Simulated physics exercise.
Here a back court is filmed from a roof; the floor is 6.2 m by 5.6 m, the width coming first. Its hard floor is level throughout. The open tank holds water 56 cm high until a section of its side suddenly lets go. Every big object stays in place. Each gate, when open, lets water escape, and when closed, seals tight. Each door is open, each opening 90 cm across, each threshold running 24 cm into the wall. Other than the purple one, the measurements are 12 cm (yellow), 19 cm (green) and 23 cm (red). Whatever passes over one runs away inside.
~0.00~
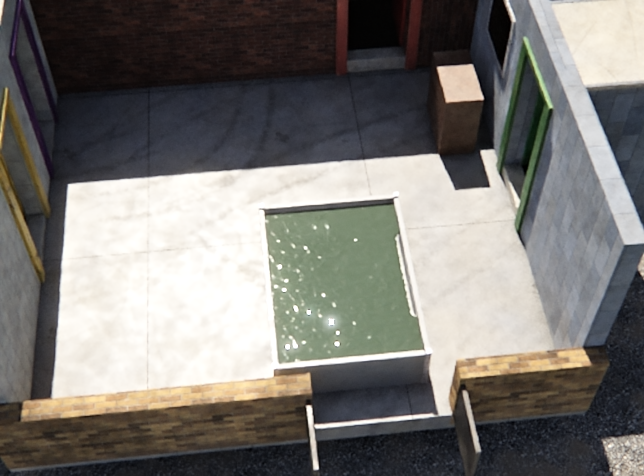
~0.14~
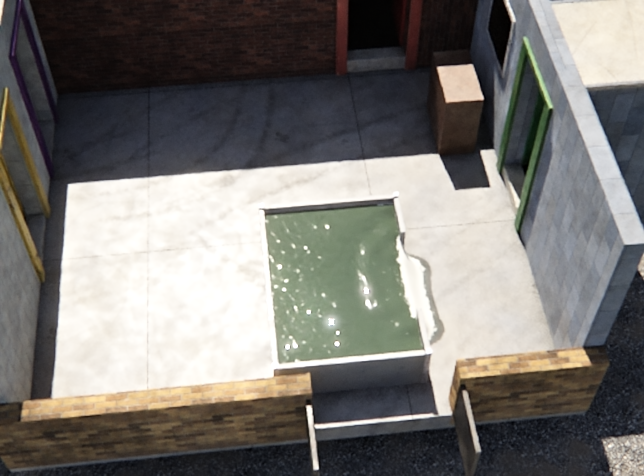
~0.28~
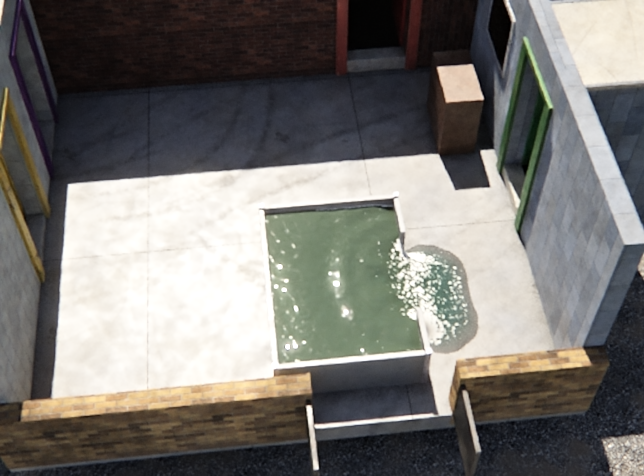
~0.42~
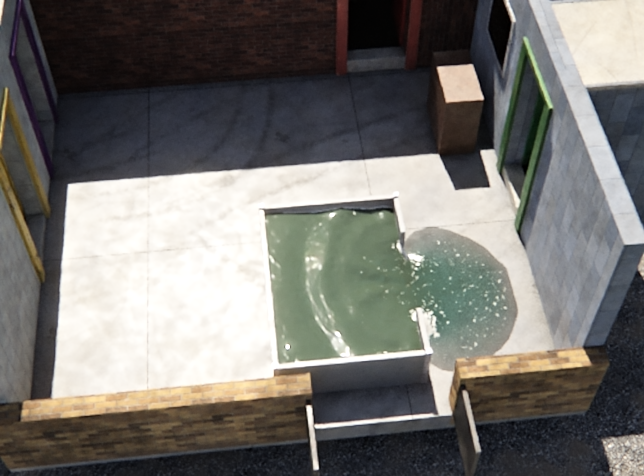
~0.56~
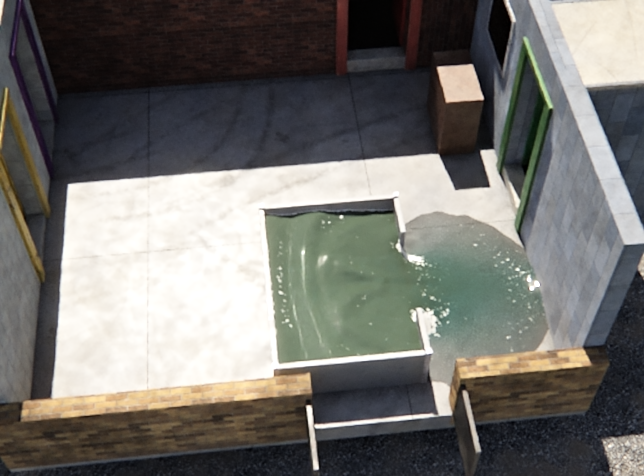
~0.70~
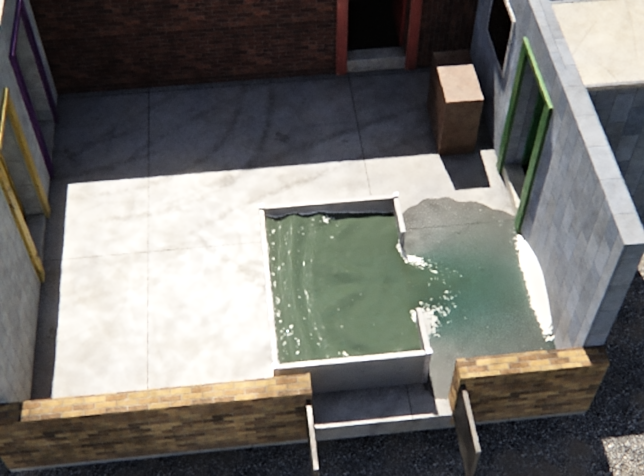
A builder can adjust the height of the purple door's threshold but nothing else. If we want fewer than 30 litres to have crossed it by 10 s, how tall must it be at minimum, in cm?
It needs to be roughly 7 cm tall.
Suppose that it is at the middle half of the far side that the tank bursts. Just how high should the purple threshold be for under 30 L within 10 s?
Then something near 8.5 cm.
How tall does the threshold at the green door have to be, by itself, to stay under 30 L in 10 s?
Green door, minimum about 11.0 cm.
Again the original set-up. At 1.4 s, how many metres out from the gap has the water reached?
Near 2.8 m, more or less.
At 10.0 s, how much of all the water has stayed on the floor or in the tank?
Share still there: Approx. 88 percent.
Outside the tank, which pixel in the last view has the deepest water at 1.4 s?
Near pixel (561, 384).
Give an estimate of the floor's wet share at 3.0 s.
Roughly 35 percent of the floor.
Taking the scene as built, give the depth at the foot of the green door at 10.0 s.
It stands about 9.5 centimetres deep.
After 1.4 s water covers 15 % of the floor, deepest (46 cm) near (561, 384); it has not reached the purple door.
After 3.0 s water covers 35 % of the floor, deepest (26 cm) near (433, 369); it has not reached the purple door.
After 10.0 s water covers 90 % of the floor, deepest (10 cm) near (455, 162); 10 cm at the purple door, 10 litres in over its 9 cm threshold.
At the purple door as built, the water arrived by 6.2 s and peaked near 12 cm at 7.4 s.
Run again over the same 10 s with other heights there, 41 litres in over 6 cm, 13 litres over 8.5 cm. The limit of 30 litres is kept from about 7 cm up.
